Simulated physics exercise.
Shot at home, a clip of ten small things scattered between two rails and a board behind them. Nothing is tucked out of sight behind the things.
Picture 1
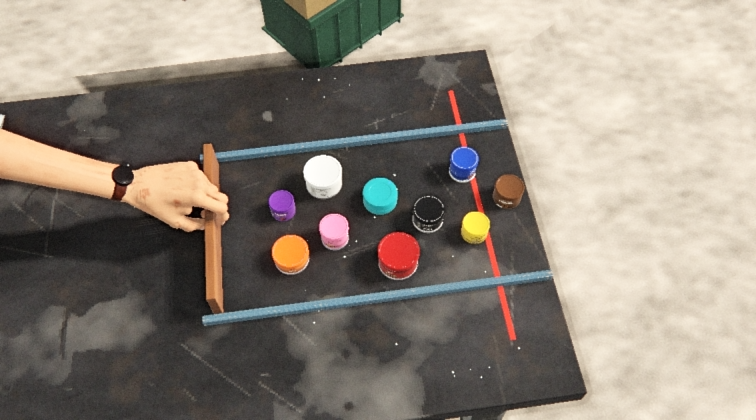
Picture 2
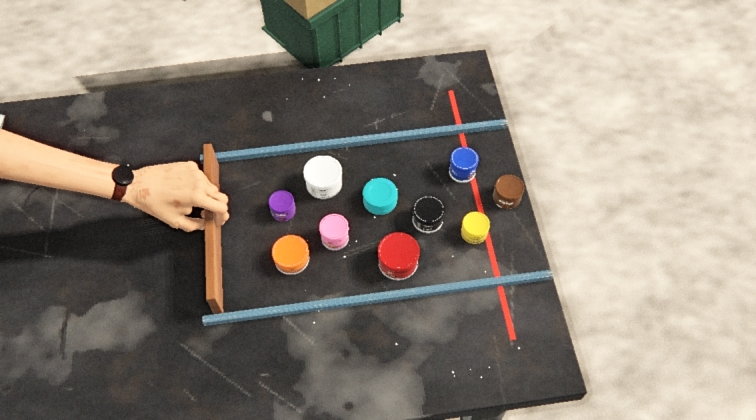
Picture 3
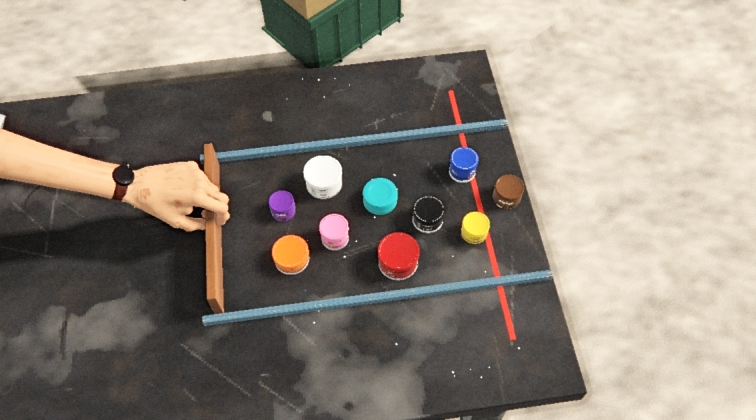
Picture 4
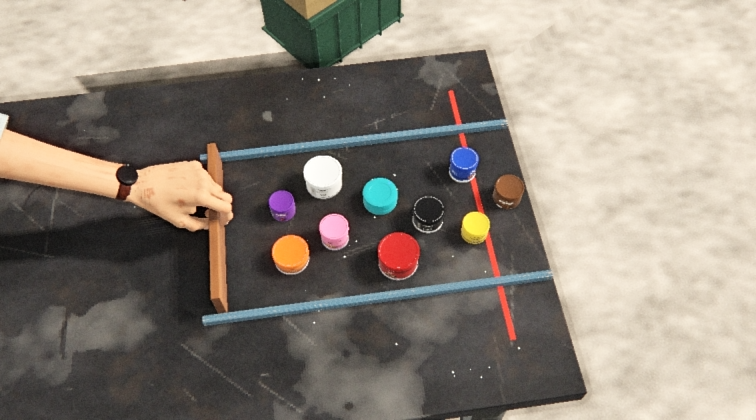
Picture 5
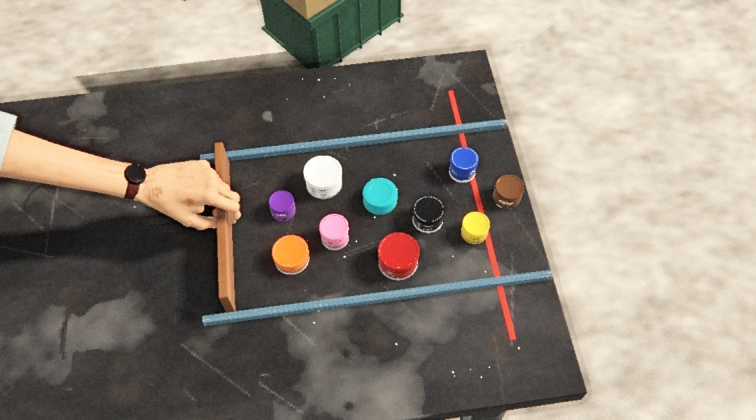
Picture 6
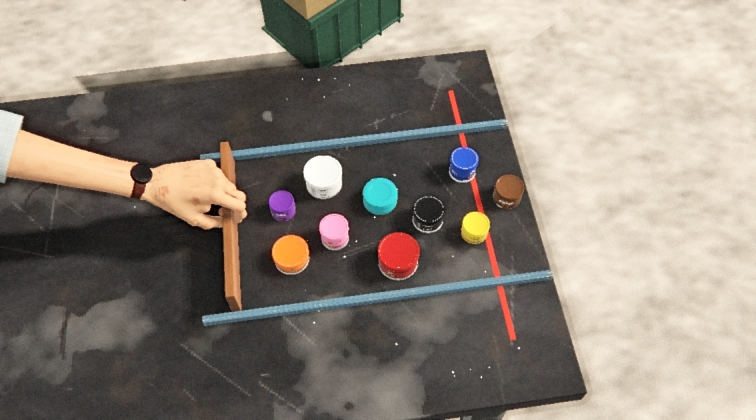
A wooden board, held by a hand wearing a dark watch, sat still at first, then slid slightly right between two blue rails, while the colourful little pots scattered ahead of it stayed put.
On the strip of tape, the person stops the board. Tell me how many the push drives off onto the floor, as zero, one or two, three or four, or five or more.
One or two, I think.
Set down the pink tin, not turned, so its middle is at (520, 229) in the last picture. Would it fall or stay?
Here the pink tin goes off.
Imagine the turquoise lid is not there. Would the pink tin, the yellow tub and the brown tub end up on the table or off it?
So: The pink tin does not drop, the yellow tub does not drop, the brown tub goes down.
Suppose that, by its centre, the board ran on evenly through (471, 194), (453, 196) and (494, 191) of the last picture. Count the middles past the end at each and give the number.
By position: 1 / 0 / 5.
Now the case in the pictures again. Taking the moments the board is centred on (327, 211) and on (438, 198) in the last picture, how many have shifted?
The counts are 4 and 9.
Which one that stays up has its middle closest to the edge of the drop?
The answer: The blue tin.
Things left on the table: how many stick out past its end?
It's 4.
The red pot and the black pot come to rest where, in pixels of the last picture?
Final spots - red pot (519, 253), black pot (522, 201).
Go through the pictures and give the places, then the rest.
Brown tub (508, 192); blue tin (463, 165); yellow tub (475, 228); board (213, 226); tape (479, 202), in the first picture.
Blue tin (463, 165); turquoise lid (380, 197), in the second picture.
Yellow tub (475, 228); red pot (398, 257), in the third picture.
Brown tub (508, 192); purple tub (282, 206), in the fourth picture.
Blue tin (463, 165); orange pot (291, 255), in the fifth picture.
Brown tub (508, 192); blue tin (463, 165); yellow tub (475, 228); board (230, 224); tape (479, 202), in the sixth picture.
A little later, none off yet; brown tub at rest near (508, 192); blue tin at rest near (463, 165); yellow tub at rest near (475, 228).
When it is over, the number that fall off is one or two; down, brown tub.
